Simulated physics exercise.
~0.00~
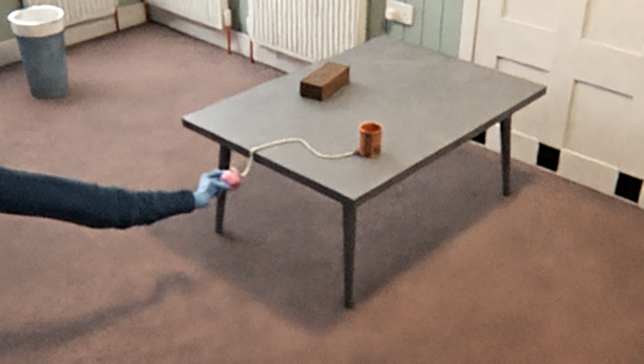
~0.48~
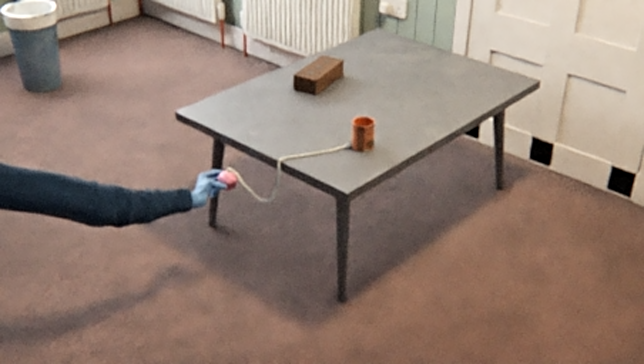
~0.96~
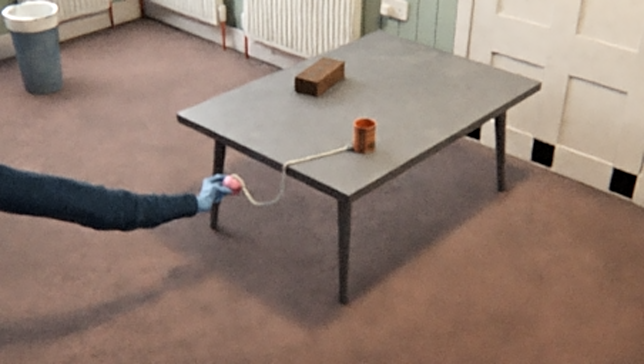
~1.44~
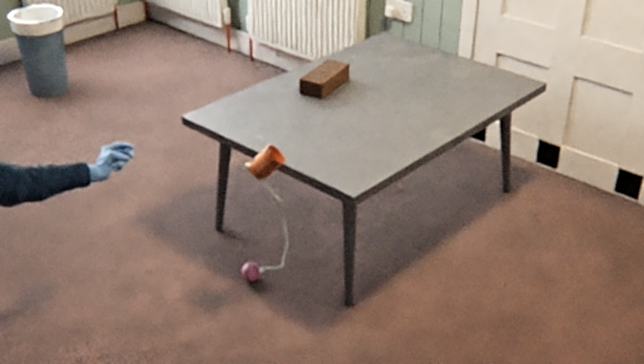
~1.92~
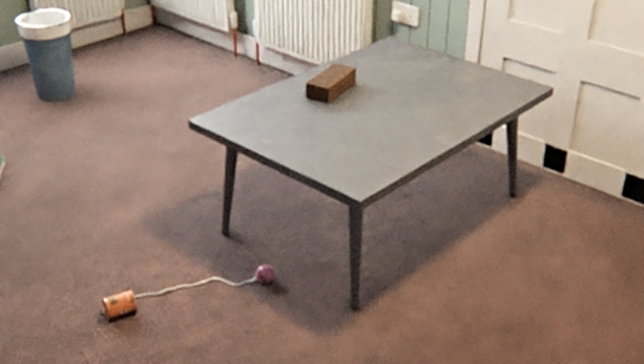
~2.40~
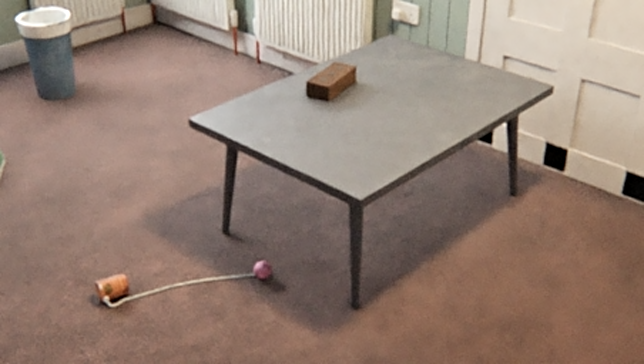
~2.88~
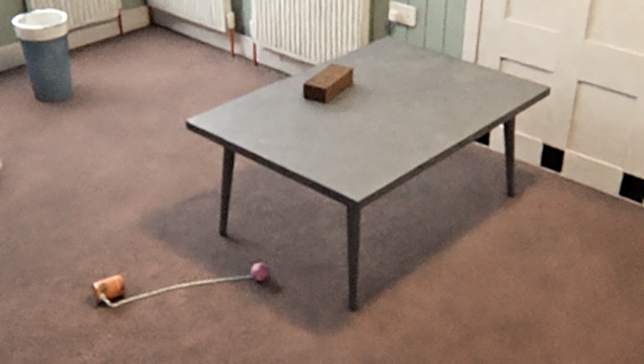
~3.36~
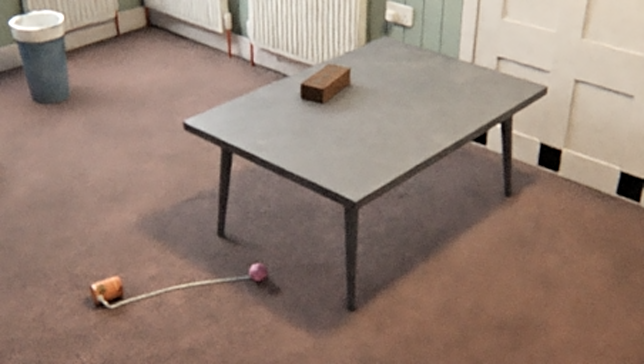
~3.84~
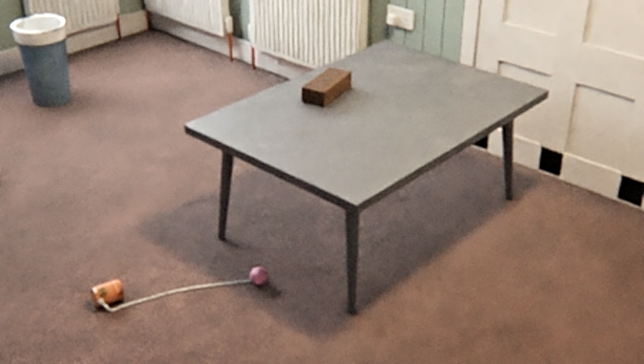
A grey table stands on a brownish carpet, seen from above at an angle by a slightly swaying camera, with a brown brick towards its back and an orange cup near its front edge. From the left, a dark-sleeved arm with a blue-gloved hand holds a pink ball beside the table, joined to the cup by a pale cord. The hand lets go and draws back, and the ball drops to the floor. The cup tips over the edge after it, then lands on its side to the left. Finally, cup and ball lie still, the cord stretched between them, while the brick remains on the table.
